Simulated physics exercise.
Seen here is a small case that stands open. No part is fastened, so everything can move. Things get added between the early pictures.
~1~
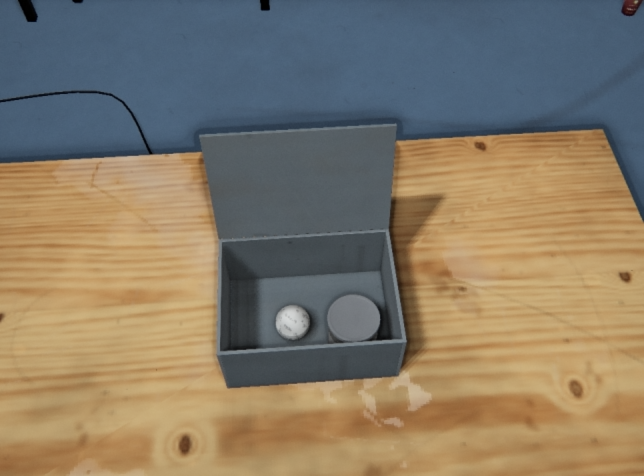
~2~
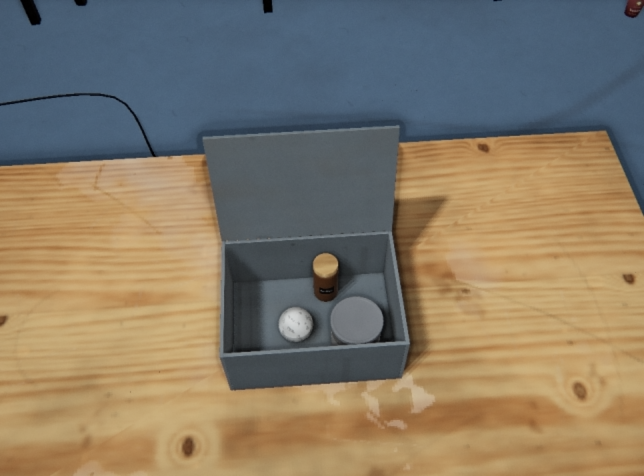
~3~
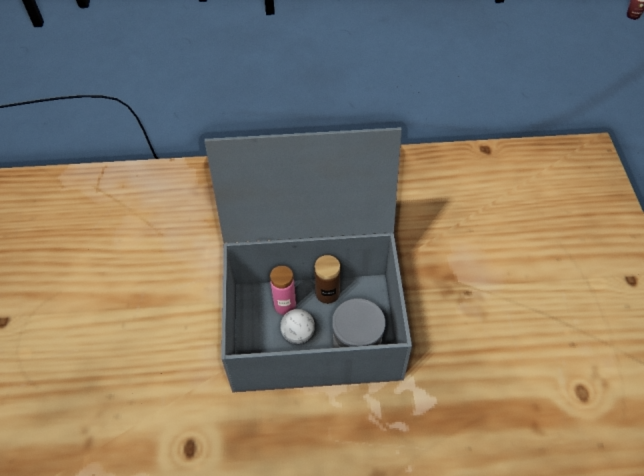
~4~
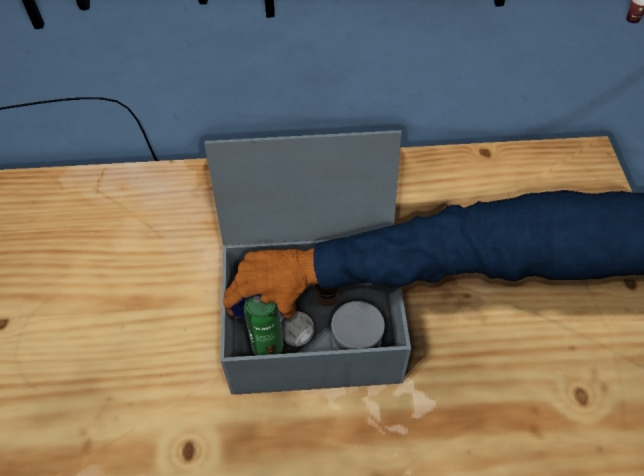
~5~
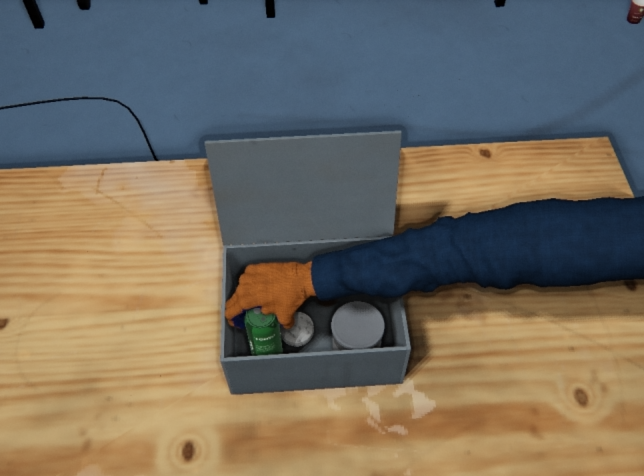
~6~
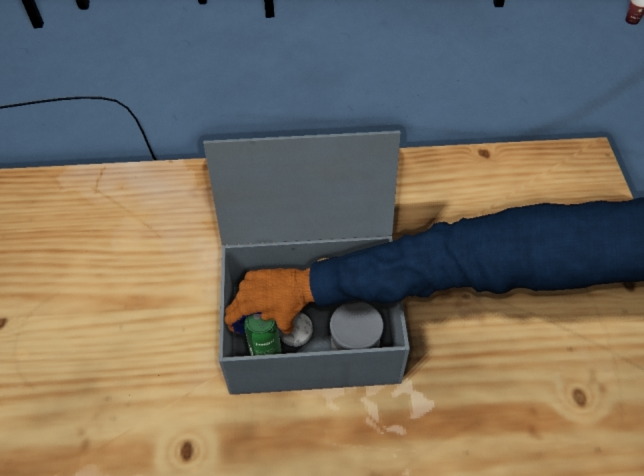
On a wooden workbench, brown and pink bottles appear in an open grey box before a gloved hand lowers a green can inside.
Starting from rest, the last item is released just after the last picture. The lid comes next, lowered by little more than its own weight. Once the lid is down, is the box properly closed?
No, the lid is still ajar.
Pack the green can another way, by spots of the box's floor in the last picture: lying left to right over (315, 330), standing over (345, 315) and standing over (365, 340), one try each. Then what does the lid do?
First try: It closes; second try: It is held up; third try: It stays ajar.
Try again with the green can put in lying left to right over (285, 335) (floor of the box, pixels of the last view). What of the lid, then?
Lid: Closed.
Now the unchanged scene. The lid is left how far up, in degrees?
Angle: About 10°.
Then, 1.50 s later than the last frame, lid 66° above the rim.
Then, 2.10 s later than the last frame, lid 23° above the rim.
When it is over, lid 11° above the rim; all 5 as before. End places, in pixels of the last picture, green can near (264, 342).
